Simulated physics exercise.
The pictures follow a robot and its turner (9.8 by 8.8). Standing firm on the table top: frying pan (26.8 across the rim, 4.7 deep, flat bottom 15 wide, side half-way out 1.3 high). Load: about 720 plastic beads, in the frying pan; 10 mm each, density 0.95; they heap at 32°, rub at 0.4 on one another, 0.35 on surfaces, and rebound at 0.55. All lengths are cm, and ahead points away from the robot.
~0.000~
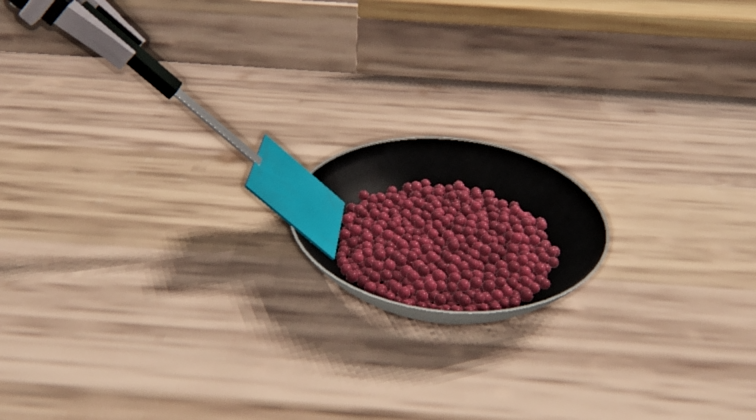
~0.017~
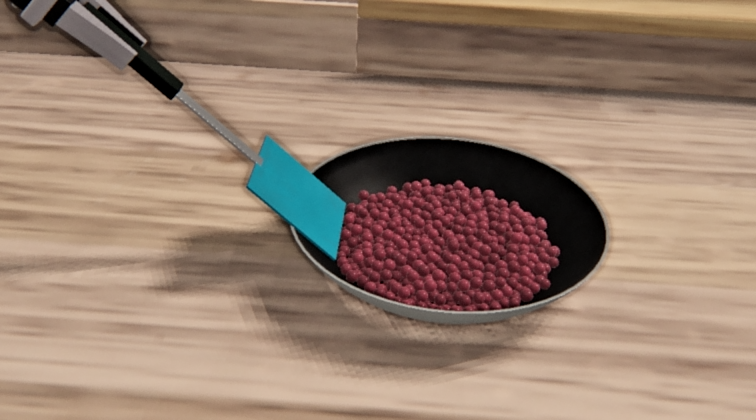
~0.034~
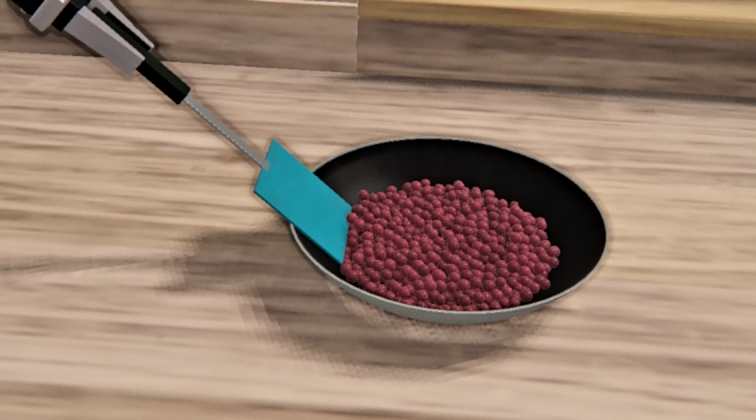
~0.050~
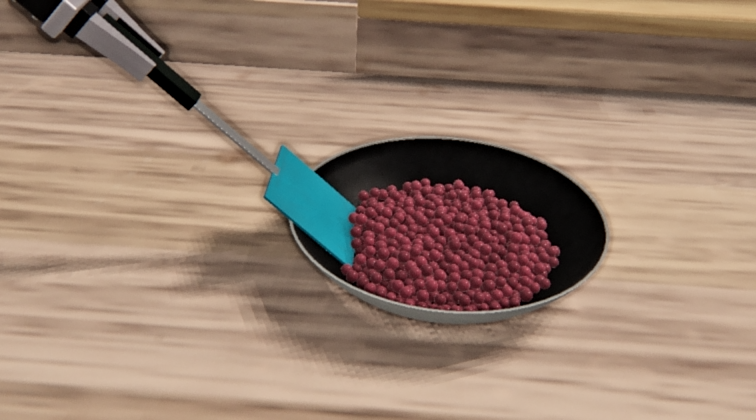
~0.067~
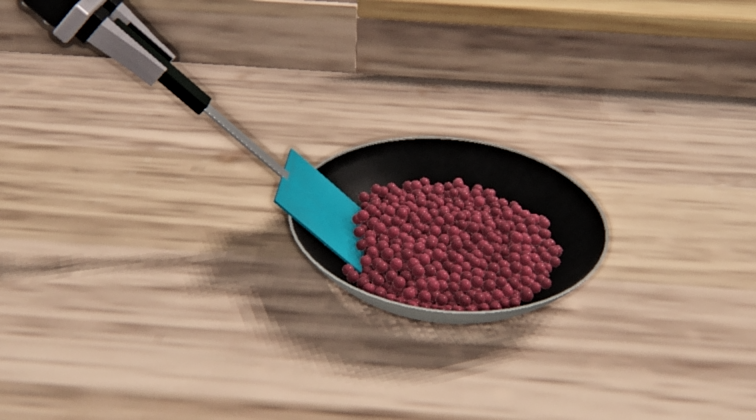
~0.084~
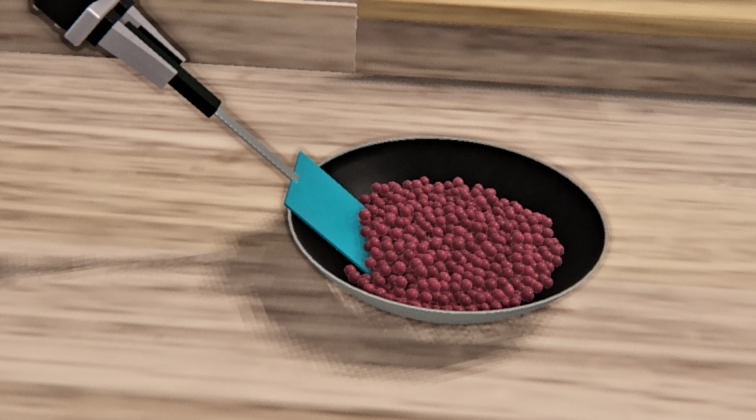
A robot arm's turquoise turner, at the left edge of a black frying pan on a wooden table top, stays nearly still, then slides slightly right and down, nudging the heap of dark red beads a little to the right.
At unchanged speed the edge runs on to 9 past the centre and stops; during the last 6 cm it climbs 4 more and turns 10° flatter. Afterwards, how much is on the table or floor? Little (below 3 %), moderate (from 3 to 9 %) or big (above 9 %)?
Share on the table or floor: Big (above 9 %).
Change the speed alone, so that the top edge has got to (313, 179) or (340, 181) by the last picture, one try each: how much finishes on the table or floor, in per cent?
About 20 and 30 per cent.
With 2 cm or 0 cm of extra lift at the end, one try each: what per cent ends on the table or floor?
Some 10 and 5 per cent.
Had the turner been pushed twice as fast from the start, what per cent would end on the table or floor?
In that case some 25 per cent.
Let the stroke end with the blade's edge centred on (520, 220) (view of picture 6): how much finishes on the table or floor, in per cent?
Some 0 per cent.
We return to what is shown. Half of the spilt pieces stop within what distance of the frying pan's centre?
Some 22 cm.
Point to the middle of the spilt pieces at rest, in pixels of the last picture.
Around (686, 272).
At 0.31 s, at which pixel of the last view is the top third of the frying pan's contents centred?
At about (523, 226).
After 0.20 s, sloping 43°, highest piece 4 above the table; 716 in the frying pan.
After 0.31 s, sloping 39°, highest piece 6 above the table; 716 in the frying pan.
After 0.57 s, sloping 33°, highest piece 7 above the table; 628 in the frying pan, 76 on the table or floor, 12 on the blade or in flight.
After 1.62 s, sloping 33°, highest piece 5 above the table; 626 in the frying pan, 90 on the table or floor.
At rest, 626 in the frying pan, 90 on the table or floor. That is 13 % on the table or floor.
